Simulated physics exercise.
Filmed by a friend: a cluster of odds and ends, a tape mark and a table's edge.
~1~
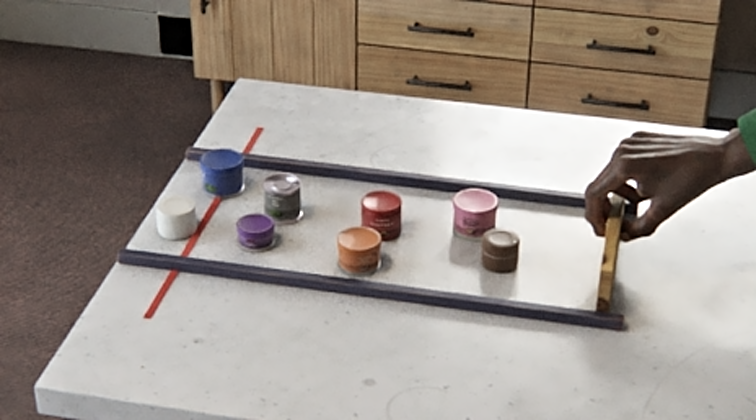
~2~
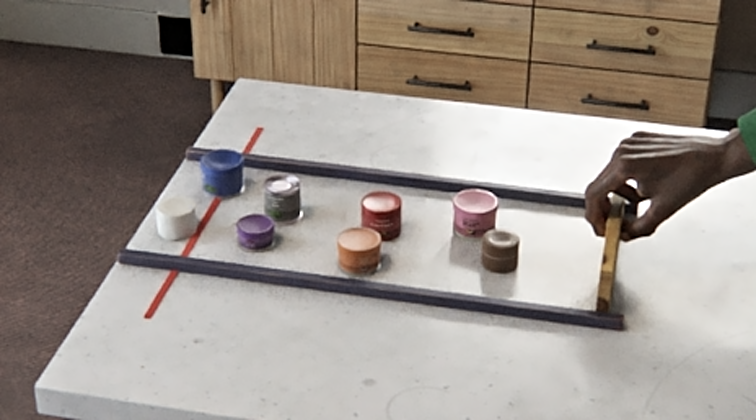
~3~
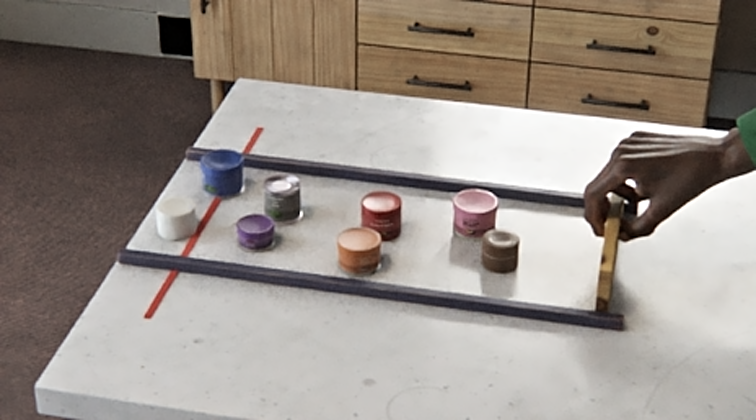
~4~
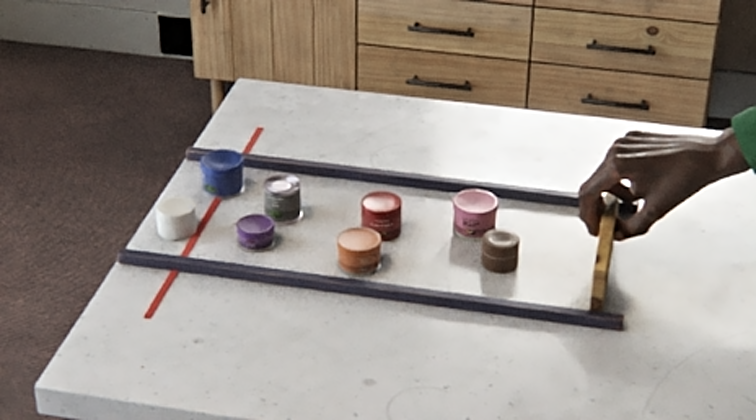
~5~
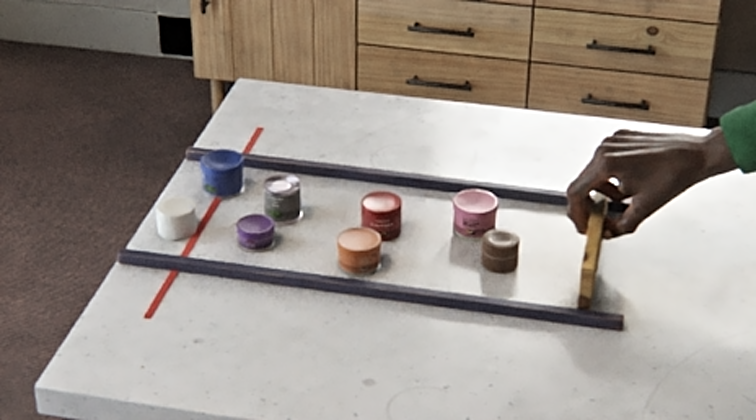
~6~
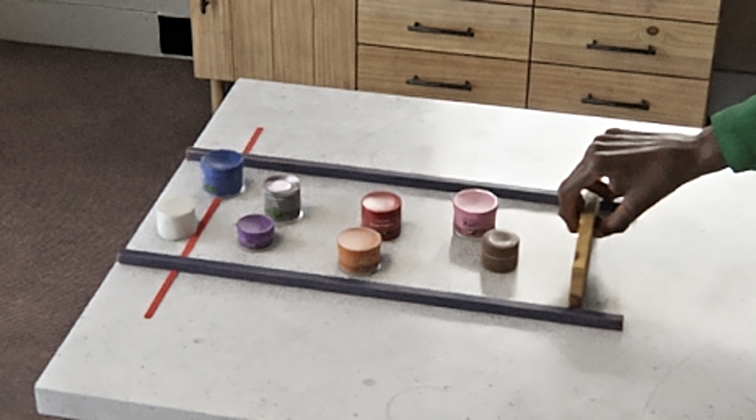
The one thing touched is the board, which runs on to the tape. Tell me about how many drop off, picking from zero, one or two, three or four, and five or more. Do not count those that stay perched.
Most likely a single one or a pair will drop off.
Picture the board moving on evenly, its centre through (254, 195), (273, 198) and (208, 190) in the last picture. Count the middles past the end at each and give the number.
0, 0 and 2.
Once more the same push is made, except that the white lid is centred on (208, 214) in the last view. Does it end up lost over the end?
Placed like that, the white lid cannot stay.
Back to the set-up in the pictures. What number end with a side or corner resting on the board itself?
Number in contact with it: 3.
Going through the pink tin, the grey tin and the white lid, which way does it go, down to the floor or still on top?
Obs.: Pink tin still up; grey tin down; white lid down.
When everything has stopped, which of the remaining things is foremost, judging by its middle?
The one you want is the purple tin.
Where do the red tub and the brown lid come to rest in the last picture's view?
The one named first is at (165, 196), the next at (183, 216).
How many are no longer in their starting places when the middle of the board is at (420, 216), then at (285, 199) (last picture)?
Counts: 3, 7.
Early on, none off yet; white lid at rest near (177, 218); blue pot at rest near (223, 174); purple tin at rest near (256, 234).
Finally, the number that fall off is one or two; lost, grey tin and white lid.
